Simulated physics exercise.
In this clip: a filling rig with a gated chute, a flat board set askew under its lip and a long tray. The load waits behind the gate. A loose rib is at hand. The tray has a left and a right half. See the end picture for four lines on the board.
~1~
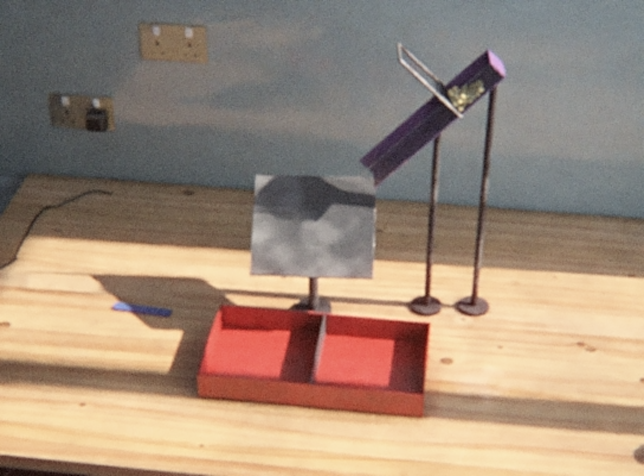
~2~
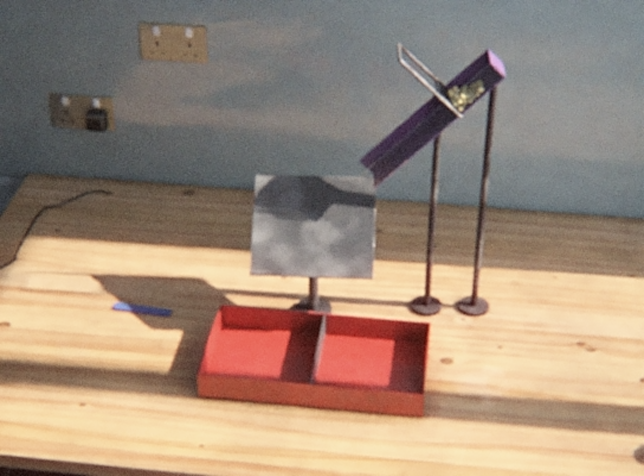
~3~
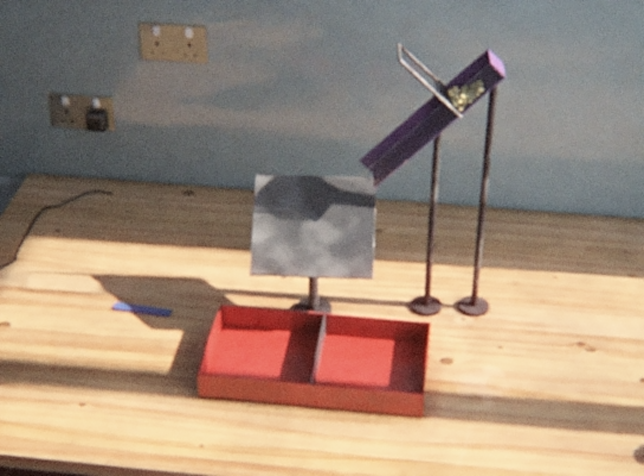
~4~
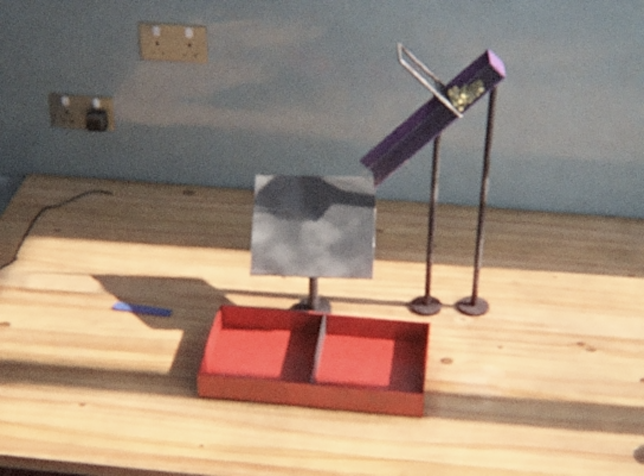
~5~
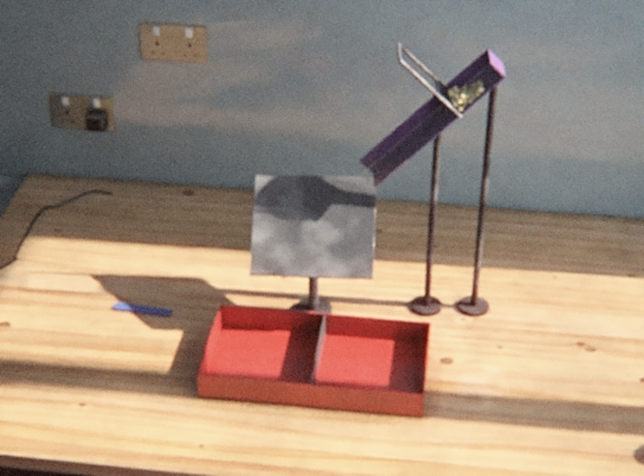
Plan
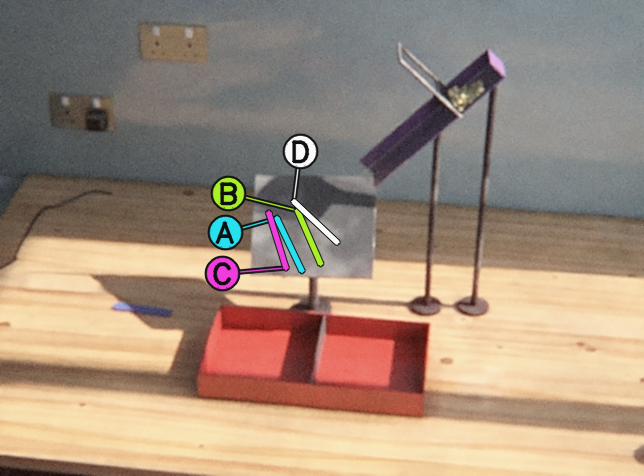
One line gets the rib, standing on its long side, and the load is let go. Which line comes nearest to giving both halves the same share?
A is best.
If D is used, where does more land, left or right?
More lands on the right.
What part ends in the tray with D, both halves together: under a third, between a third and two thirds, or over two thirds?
Over two thirds.
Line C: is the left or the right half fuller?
Left.
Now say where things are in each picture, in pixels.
The first picture shows load behind the gate (464, 94), soya beans; lip of the chute (374, 181), sloping fairly steeply.
The second picture shows middle of the board (314, 225), tilted fairly steeply; middle of its low edge (311, 277); of its high edge (316, 176).
The third picture shows front corners of the tray (198, 375) and (424, 395); front end of its middle wall (310, 385); gate still shut (440, 90).
The fourth picture shows middle of the load (464, 94); lip (374, 181).
The fifth picture shows middle of the load (464, 94); lip (374, 181).
On the marked copy, line A from (276, 218) to (301, 270); line B from (297, 210) to (320, 263); line C from (268, 213) to (286, 267); line D from (293, 201) to (336, 242).
Choosing A, of what is caught, roughly half in the left half, roughly half in the right.
Choosing B, of what is caught, roughly a quarter in the left half, the larger part in the right.
Choosing C, of what is caught, almost all in the left half, about a tenth in the right.
Choosing D, of what is caught, roughly a quarter in the left half, the larger part in the right.
